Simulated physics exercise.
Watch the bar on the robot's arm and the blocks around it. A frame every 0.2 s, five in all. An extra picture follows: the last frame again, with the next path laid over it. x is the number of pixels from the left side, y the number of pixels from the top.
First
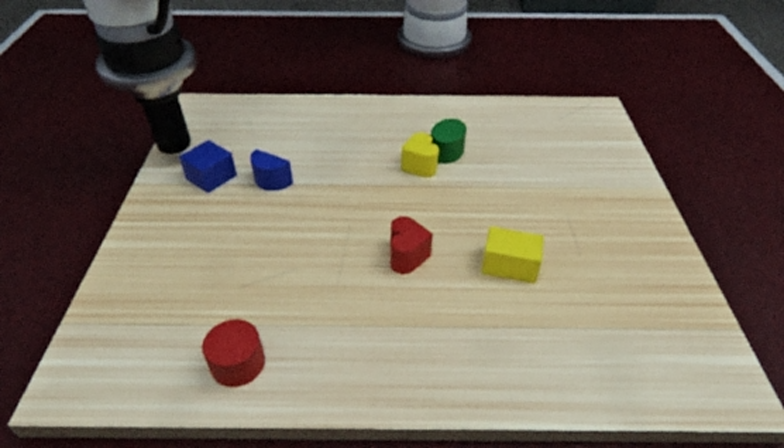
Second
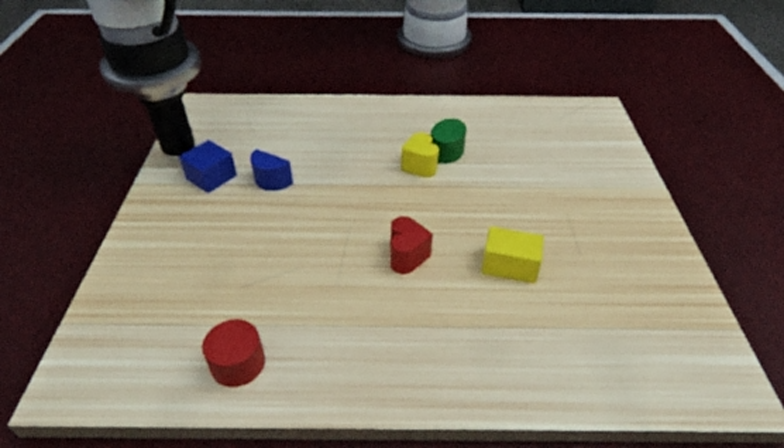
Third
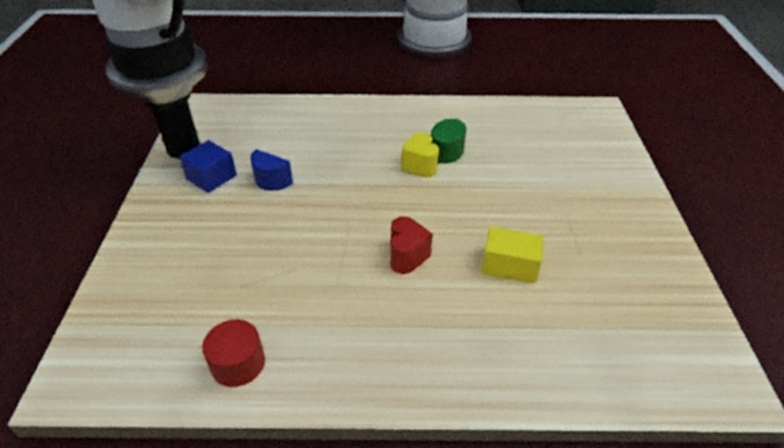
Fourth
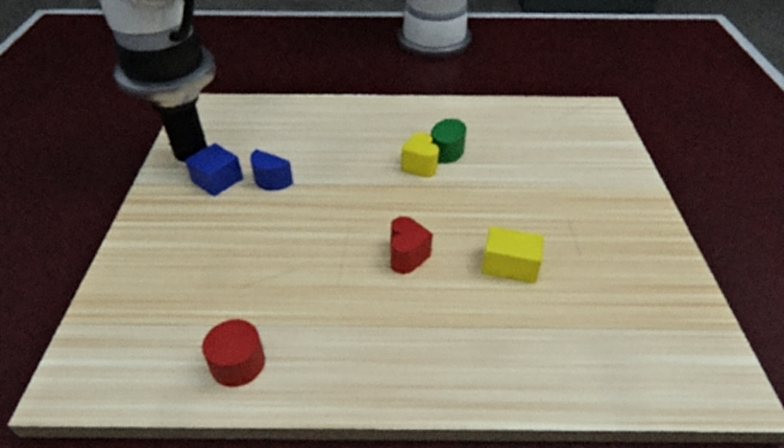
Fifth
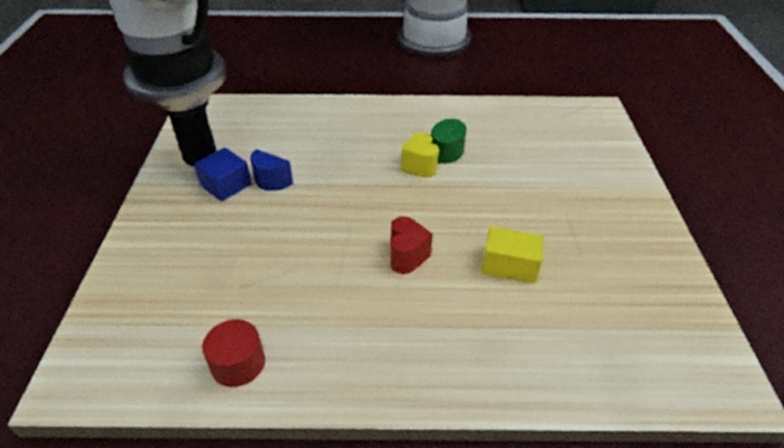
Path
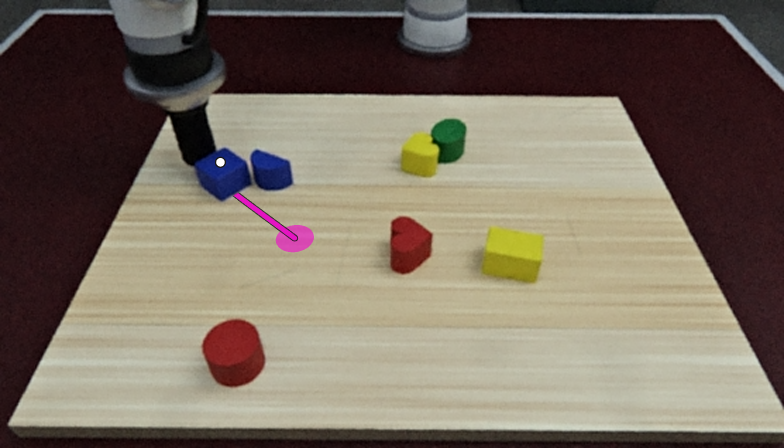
A robot arm's dark bar, at the upper left of a pale wooden board on a dark red surface, is seen from a fixed, raised viewpoint. Beside it sit two blue blocks, with a yellow heart and green round block farther right, a red heart and yellow block nearer, and a red cylinder lower left. The bar edges right, then nudges the blue square piece slightly toward its still neighbour.
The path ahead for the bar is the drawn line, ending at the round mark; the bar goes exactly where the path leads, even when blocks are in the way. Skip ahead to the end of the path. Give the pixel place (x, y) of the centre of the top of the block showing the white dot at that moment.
I'd say the block showing the white dot ends with its top centre at (328, 228).
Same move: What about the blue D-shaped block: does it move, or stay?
It barely shifts, if at all.
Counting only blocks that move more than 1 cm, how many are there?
The answer will be one.
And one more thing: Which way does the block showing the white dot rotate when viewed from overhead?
Anticlockwise.
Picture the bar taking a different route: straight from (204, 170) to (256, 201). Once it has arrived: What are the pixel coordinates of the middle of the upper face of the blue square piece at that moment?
If I read the scene right, the answer is (275, 196).
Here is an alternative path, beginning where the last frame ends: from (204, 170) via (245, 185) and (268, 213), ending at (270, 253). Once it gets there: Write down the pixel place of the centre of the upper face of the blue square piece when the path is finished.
Its top middle will sit at (287, 254).
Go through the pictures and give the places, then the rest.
Lower end of the bar at (175, 145), tops of blocks, blue square piece at (205, 154), blue D-shaped block at (267, 159), in the first frame.
Bar at (179, 147), blocks as before, in the second frame.
Bar at (184, 150), blocks as before, in the third frame.
Bar at (192, 153), blue square piece at (211, 158), in the fourth frame.
Bar at (201, 157), blue square piece at (220, 162), blue D-shaped block at (267, 159), in the fifth frame.
The drawn path runs from (204, 170) to (295, 238); the dot is on the blue square piece.
What follows on the original path. One third of the way, bar at (228, 178); blue square piece at (252, 183).
Two thirds of the way, bar at (259, 201); blue square piece at (288, 205), turned 15° anticlockwise.
At the end, bar at (293, 225); blue square piece at (328, 228), turned 30° anticlockwise; blue D-shaped block not moved.
